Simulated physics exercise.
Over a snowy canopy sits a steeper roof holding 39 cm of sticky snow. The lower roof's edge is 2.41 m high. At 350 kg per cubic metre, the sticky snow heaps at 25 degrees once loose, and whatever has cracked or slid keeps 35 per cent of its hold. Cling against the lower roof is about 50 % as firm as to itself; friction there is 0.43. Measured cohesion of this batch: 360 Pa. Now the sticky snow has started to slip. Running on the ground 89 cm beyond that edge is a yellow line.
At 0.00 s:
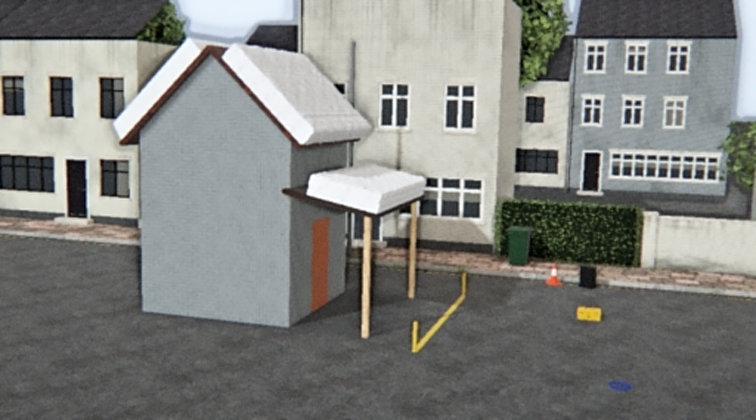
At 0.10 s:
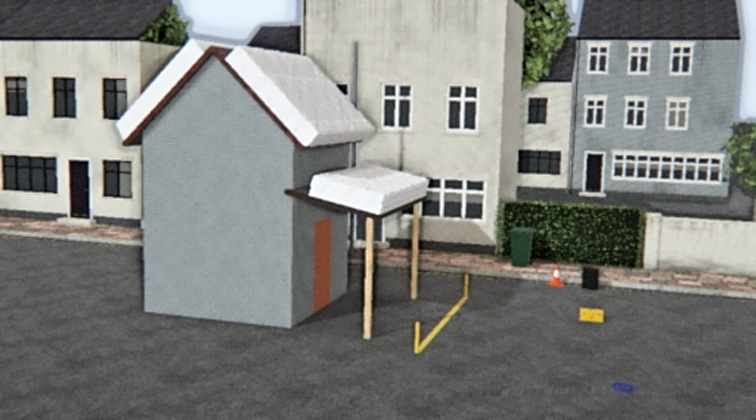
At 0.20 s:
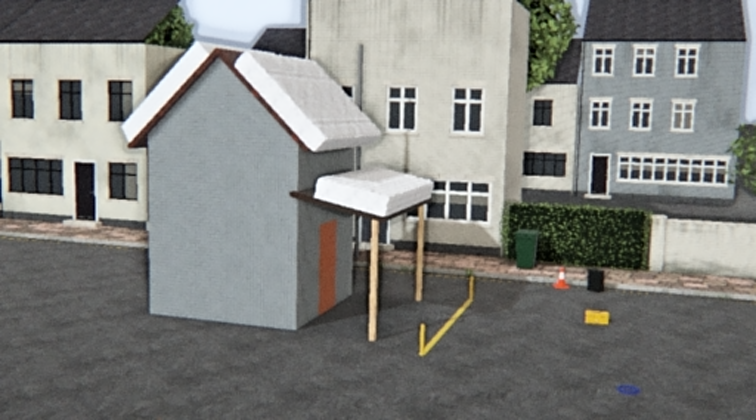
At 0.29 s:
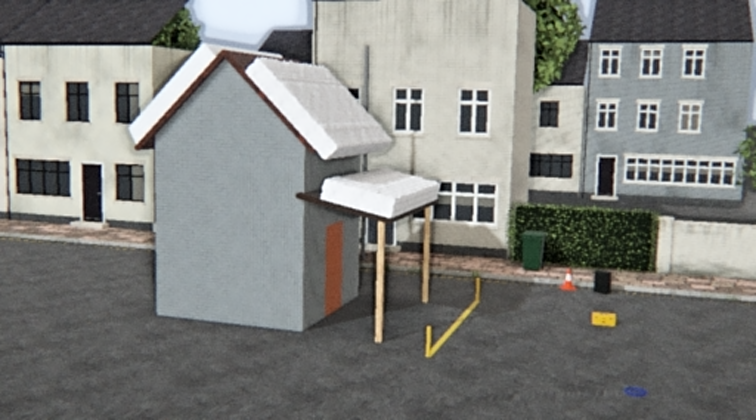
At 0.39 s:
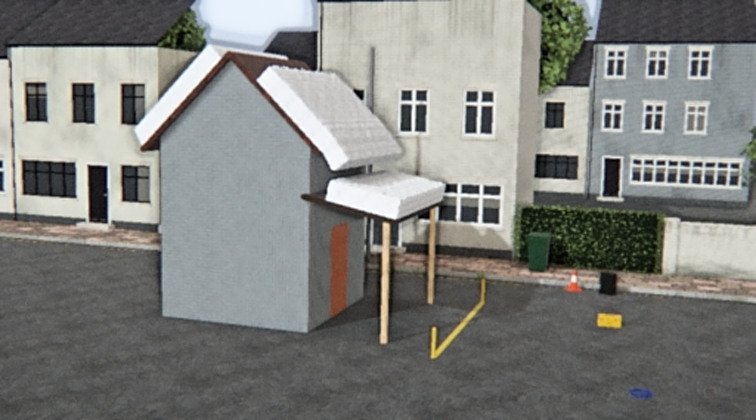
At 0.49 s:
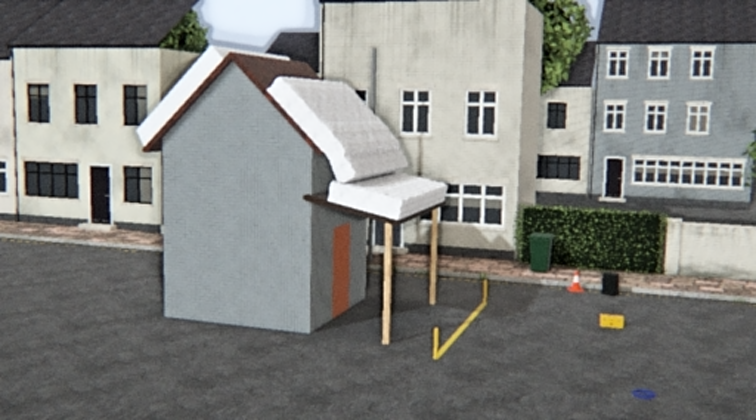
In a street with pale and grey buildings behind, a small grey building has thick snow on its steep roof and on a lower canopy, near a yellow line. The right-hand snow slab slips slowly down the slope, then slides farther, baring brown roof near the ridge as its lower edge reaches the canopy's snow.
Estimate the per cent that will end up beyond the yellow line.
Roughly 53 per cent will end up beyond it.
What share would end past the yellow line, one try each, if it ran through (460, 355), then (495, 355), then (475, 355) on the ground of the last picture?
Respectively 45, 30 and 40 percent would end past it.
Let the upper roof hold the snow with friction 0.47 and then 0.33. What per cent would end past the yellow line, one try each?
I'd expect around 45 percent, then around 50 percent.
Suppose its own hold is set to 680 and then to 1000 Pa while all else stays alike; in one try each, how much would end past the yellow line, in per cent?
Result: 45 % for the first case, 40 % for the second.
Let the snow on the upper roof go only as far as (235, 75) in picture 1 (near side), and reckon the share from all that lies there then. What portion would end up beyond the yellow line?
Then around 45 percent.
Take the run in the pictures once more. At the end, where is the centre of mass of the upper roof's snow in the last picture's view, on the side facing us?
The middle is near (471, 302) in that view.
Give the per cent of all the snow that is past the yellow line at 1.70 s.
50 %.
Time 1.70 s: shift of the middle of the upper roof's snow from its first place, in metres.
About 4.4 m.
By 1.04 s, none is below the lower edge and 0 % is past the line.
By 1.70 s, 57 % is below the lower edge and 49 % is past the line.
By 2.35 s, 64 % is below the lower edge and 53 % is past the line.
By 3.00 s, 64 % is below the lower edge and 53 % is past the line.
By 3.10 s, at the end, 64 % is below the lower edge and 53 % is past the line.
